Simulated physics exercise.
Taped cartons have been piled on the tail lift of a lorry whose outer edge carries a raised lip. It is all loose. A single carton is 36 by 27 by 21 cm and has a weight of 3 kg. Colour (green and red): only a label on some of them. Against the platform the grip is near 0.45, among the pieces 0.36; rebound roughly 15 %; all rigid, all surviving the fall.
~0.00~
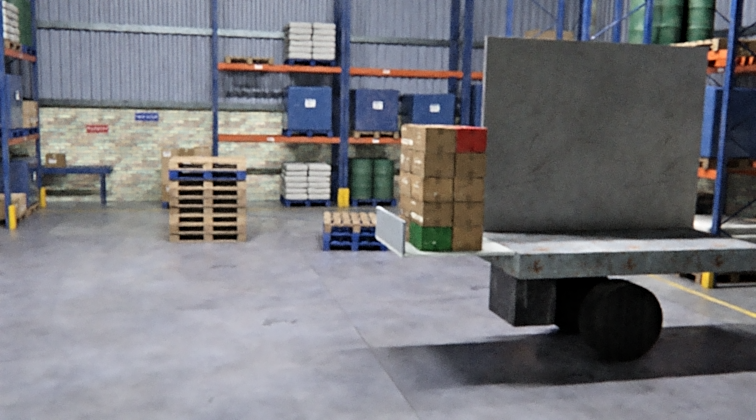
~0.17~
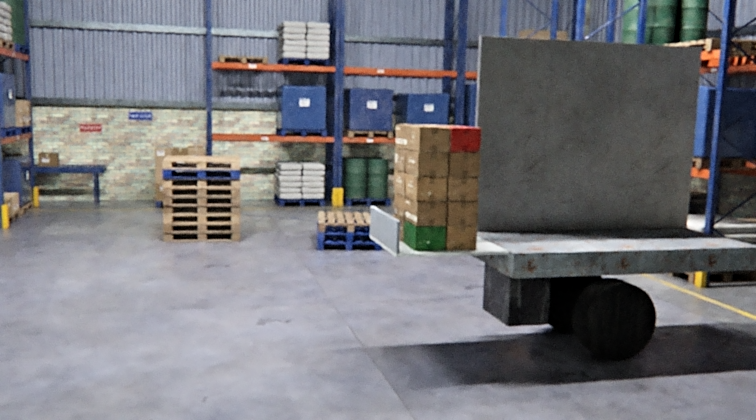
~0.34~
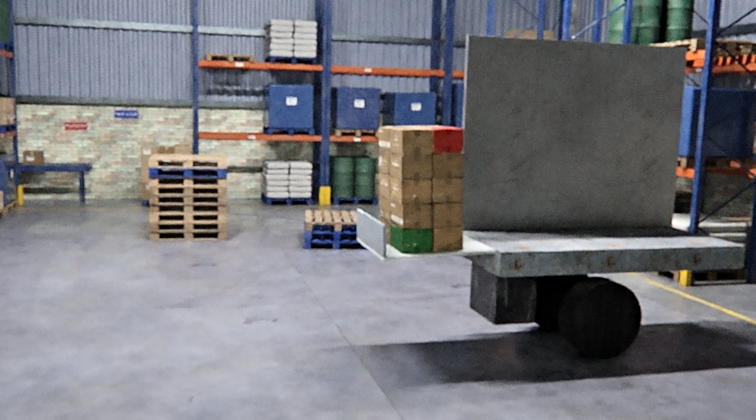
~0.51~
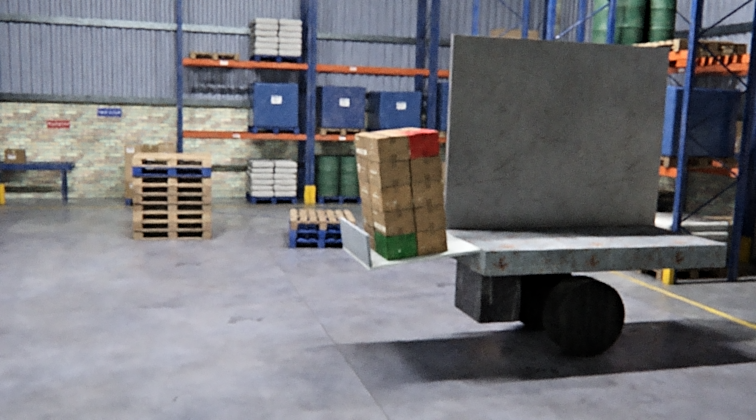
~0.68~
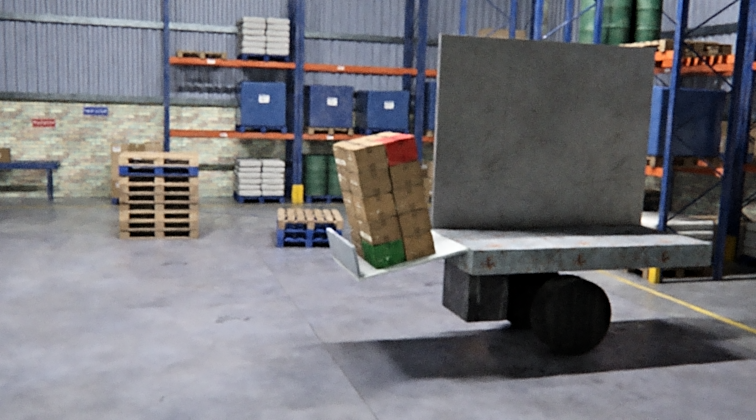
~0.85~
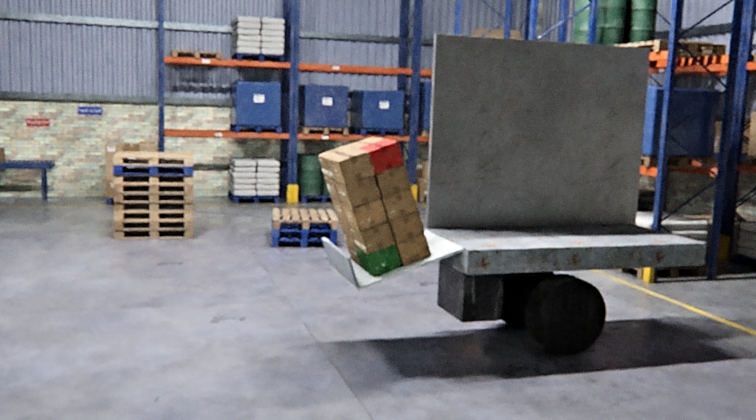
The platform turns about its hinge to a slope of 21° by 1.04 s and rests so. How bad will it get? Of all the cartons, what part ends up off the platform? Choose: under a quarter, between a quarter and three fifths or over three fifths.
A quarter to three fifths.
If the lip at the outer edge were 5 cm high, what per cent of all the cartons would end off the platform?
With that change, 80 percent.
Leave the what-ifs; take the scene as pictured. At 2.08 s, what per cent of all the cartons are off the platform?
By then 50 %.
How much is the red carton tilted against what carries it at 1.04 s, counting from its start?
Tilt from start: Approx. 10 degrees.
After 1.04 s, slope 21°; none of the 20 cartons off the platform, 20 disturbed; green carton 8° from how it stood; red carton 8° from how it stood.
After 1.26 s, slope 21°; 4 of the 20 cartons off the platform; green carton 25° from how it stood; red carton 25° from how it stood.
After 1.60 s, slope 21°; 10 of the 20 cartons off the platform; red carton on its side; green carton 28° from how it stood.
In the end (2.6 s), slope 21°; 10 of the 20 cartons off the platform; green carton 27° from how it stood; red carton 20° from how it stood, 54 cm lower. That is 50 per cent. From the last view, middles, green carton near (369, 258), red carton near (25, 370).
